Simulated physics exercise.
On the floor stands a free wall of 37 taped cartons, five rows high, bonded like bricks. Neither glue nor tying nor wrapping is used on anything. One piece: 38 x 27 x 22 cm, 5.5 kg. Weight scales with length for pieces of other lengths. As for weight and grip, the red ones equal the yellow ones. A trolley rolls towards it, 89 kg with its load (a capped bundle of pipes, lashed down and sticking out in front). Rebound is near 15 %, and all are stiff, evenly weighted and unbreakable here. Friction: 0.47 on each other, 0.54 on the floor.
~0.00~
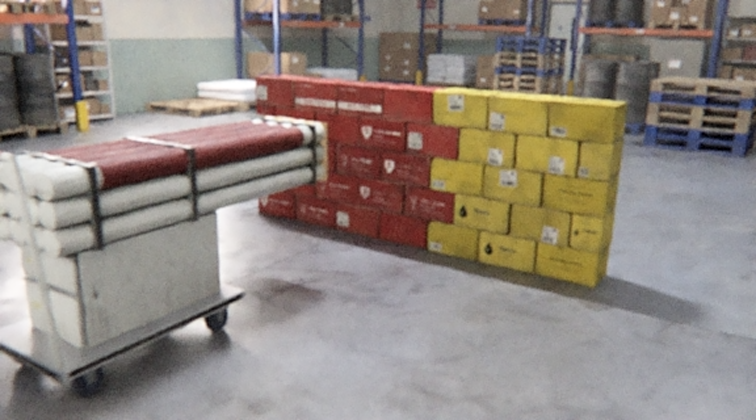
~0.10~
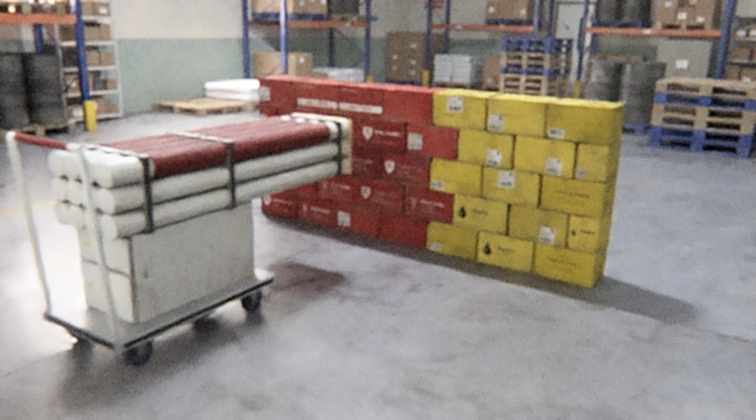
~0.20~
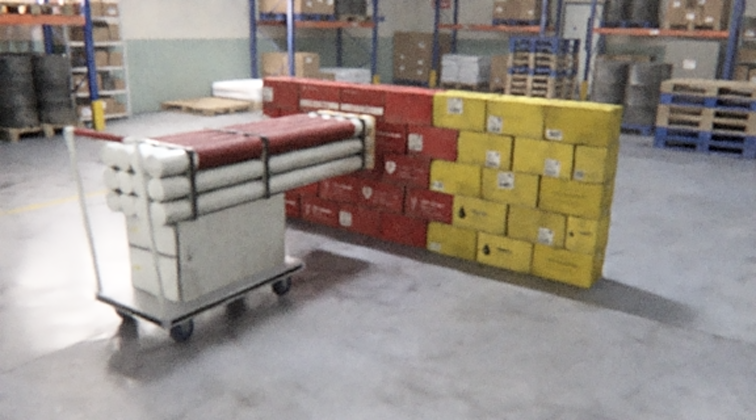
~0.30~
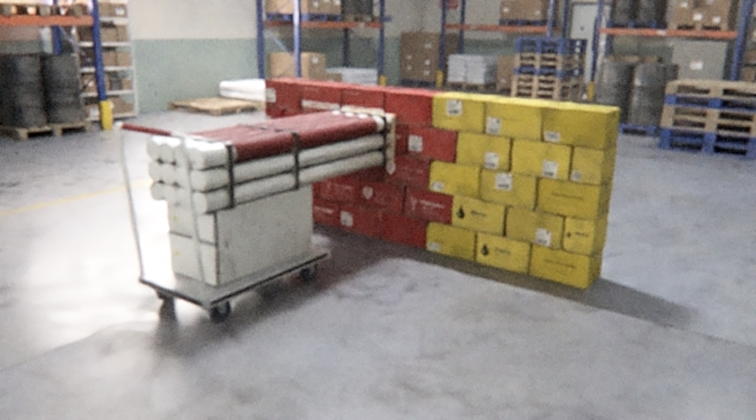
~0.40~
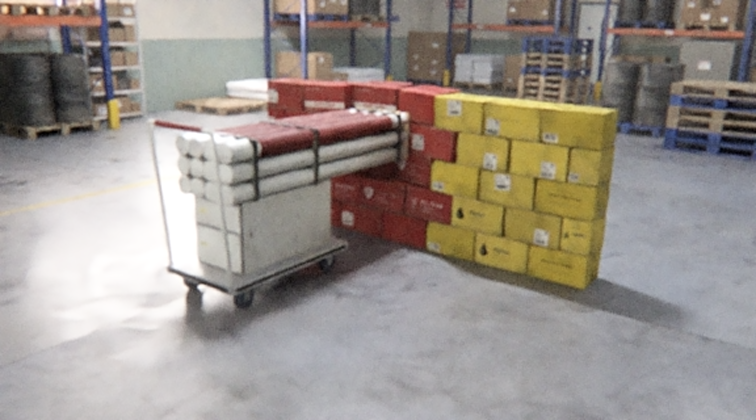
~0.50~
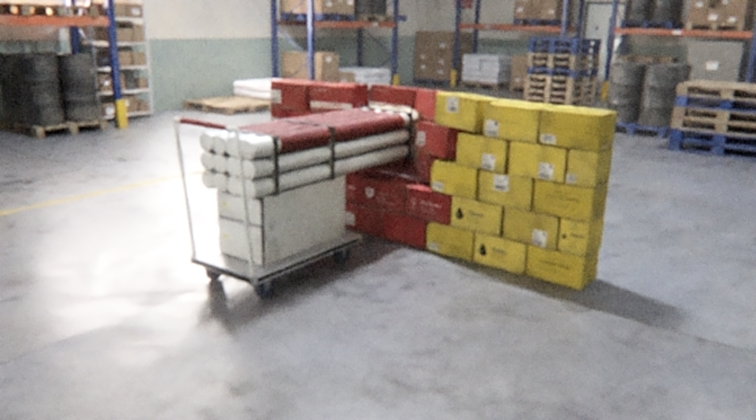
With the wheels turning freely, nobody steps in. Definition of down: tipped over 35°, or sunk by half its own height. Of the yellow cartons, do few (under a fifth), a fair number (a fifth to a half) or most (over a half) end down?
Few.
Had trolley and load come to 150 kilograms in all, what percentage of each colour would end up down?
For red it's 30, for yellow it's 10 in a hundred.
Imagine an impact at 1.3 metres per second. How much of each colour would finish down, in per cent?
The red would finish 40 in a hundred down, the yellow 10 in a hundred.
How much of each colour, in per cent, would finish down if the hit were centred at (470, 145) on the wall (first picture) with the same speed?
Then red 10, yellow 50 per cent.
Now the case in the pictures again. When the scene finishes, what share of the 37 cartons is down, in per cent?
About 25 per cent.
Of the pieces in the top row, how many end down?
That row gives 4 in all.
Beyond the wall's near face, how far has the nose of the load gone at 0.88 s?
At that time it's around 85 cm.
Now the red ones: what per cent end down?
40 percent of the red ones.
By 0.64 s, load 51 cm past the wall's line, still rolling; none of the 15 yellow cartons down (4 of 37 in all colours); top yellow carton tilted 16°; top red carton tilted 26°, 8 cm lower.
By 0.88 s, load 83 cm past the wall's line, still rolling; none of the 15 yellow cartons down (7 of 37 in all colours); top yellow carton tilted 21°; top red carton tilted 69°, 49 cm lower.
By 1.26 s, load 1.01 m past the wall's line, still rolling; 1 of the 15 yellow cartons down (9 of 37 in all colours); top yellow carton tilted 40°, 47 cm lower; top red carton upside down.
When it is over (2.7 s), load 99 cm past the wall's line, stopped; 1 of the 15 yellow cartons down (9 of 37 in all colours); top yellow carton on its side; top red carton upside down. That is 7 per cent. In pixels of the last frame, middles, top yellow carton near (490, 204), top red carton near (557, 198).
